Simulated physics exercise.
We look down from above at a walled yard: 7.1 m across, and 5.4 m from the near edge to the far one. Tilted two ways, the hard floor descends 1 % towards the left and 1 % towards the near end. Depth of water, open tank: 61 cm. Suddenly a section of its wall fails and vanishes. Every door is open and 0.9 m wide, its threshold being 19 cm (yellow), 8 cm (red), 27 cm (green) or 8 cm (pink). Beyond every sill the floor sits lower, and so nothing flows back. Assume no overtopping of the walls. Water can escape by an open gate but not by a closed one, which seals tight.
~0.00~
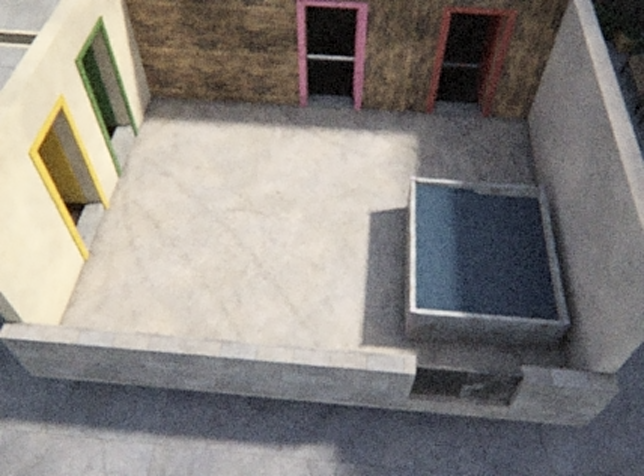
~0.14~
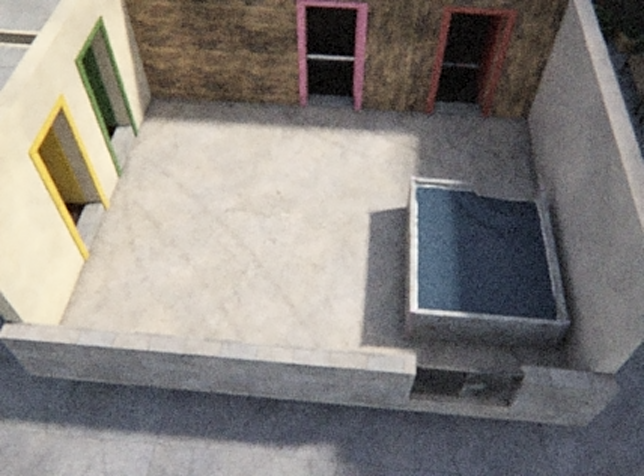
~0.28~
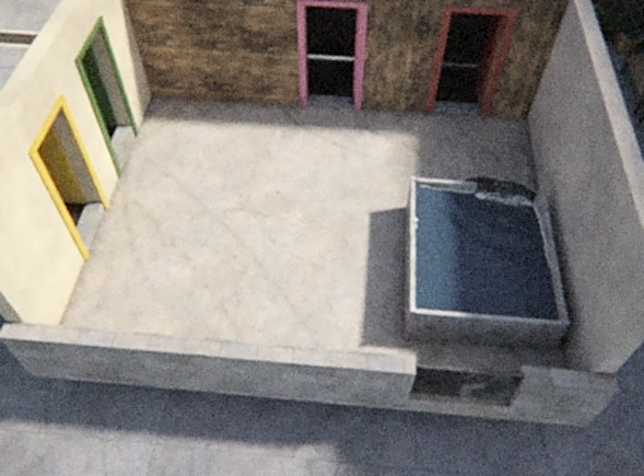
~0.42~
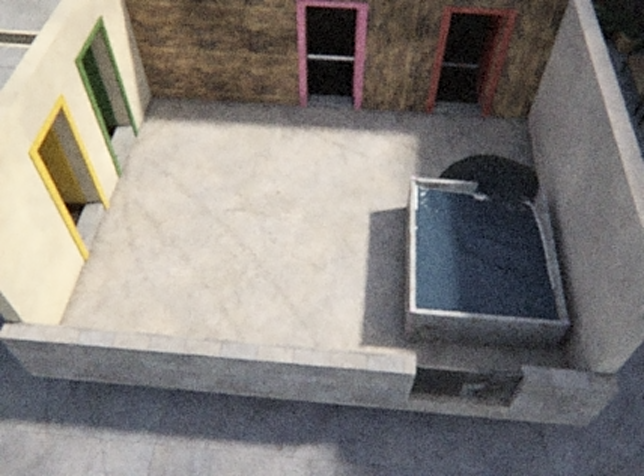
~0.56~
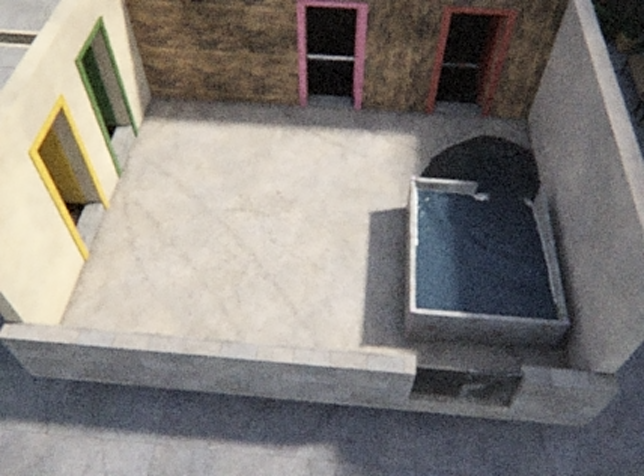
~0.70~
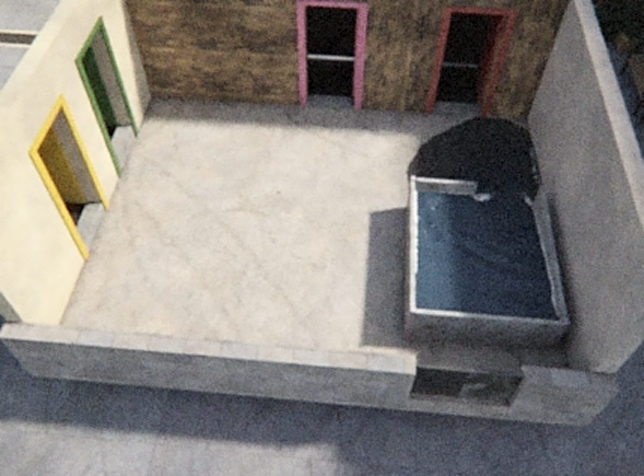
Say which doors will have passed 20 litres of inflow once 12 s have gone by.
After that time: Yellow door: Not passed, red door: Passed, green door: Not passed, pink door: Not passed.
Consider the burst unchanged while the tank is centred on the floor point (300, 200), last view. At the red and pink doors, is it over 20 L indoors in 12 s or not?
Result - red door does not exceed it, pink door exceeds it.
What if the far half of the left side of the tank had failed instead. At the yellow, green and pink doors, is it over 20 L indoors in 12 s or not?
Against that limit: Yellow below, green under, pink under.
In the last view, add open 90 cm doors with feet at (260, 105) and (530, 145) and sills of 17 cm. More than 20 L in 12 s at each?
Door 1: Limit not reached; door 2: Limit broken.
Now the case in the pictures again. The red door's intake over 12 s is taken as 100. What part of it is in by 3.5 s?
Fraction in by then: Around 55 per cent.
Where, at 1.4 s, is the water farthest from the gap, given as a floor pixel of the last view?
Around (387, 116).
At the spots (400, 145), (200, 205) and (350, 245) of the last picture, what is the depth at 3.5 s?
I'd read it as roughly 9, 0 and 0 cm, in that order.
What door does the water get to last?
The yellow door.
After 1.4 s water covers 15 % of the floor and is deepest (44 cm) near (515, 124); yellow door not reached, red door 19 cm at the sill, 23 L in, green door not reached, pink door not reached.
After 2.2 s water covers 15 % of the floor and is deepest (40 cm) near (505, 123); yellow door not reached, red door 24 cm at the sill, 85 L in, green door not reached, pink door 3 cm at the sill, 0 L in.
After 3.5 s water covers 40 % of the floor and is deepest (24 cm) near (532, 167); yellow door not reached, red door 21 cm at the sill, 192 L in, green door not reached, pink door 7 cm at the sill, 0 L in.
After 7.0 s water covers 75 % of the floor and is deepest (19 cm) near (49, 351); yellow door 9 cm at the sill, 0 L in, red door 14 cm at the sill, 335 L in, green door 13 cm at the sill, 0 L in, pink door 5 cm at the sill, 0 L in.
After 12.0 s water covers 95 % of the floor and is deepest (14 cm) near (49, 351); yellow door 9 cm at the sill, 0 L in, red door 6 cm at the sill, 360 L in, green door 8 cm at the sill, 0 L in, pink door 3 cm at the sill, 0 L in.
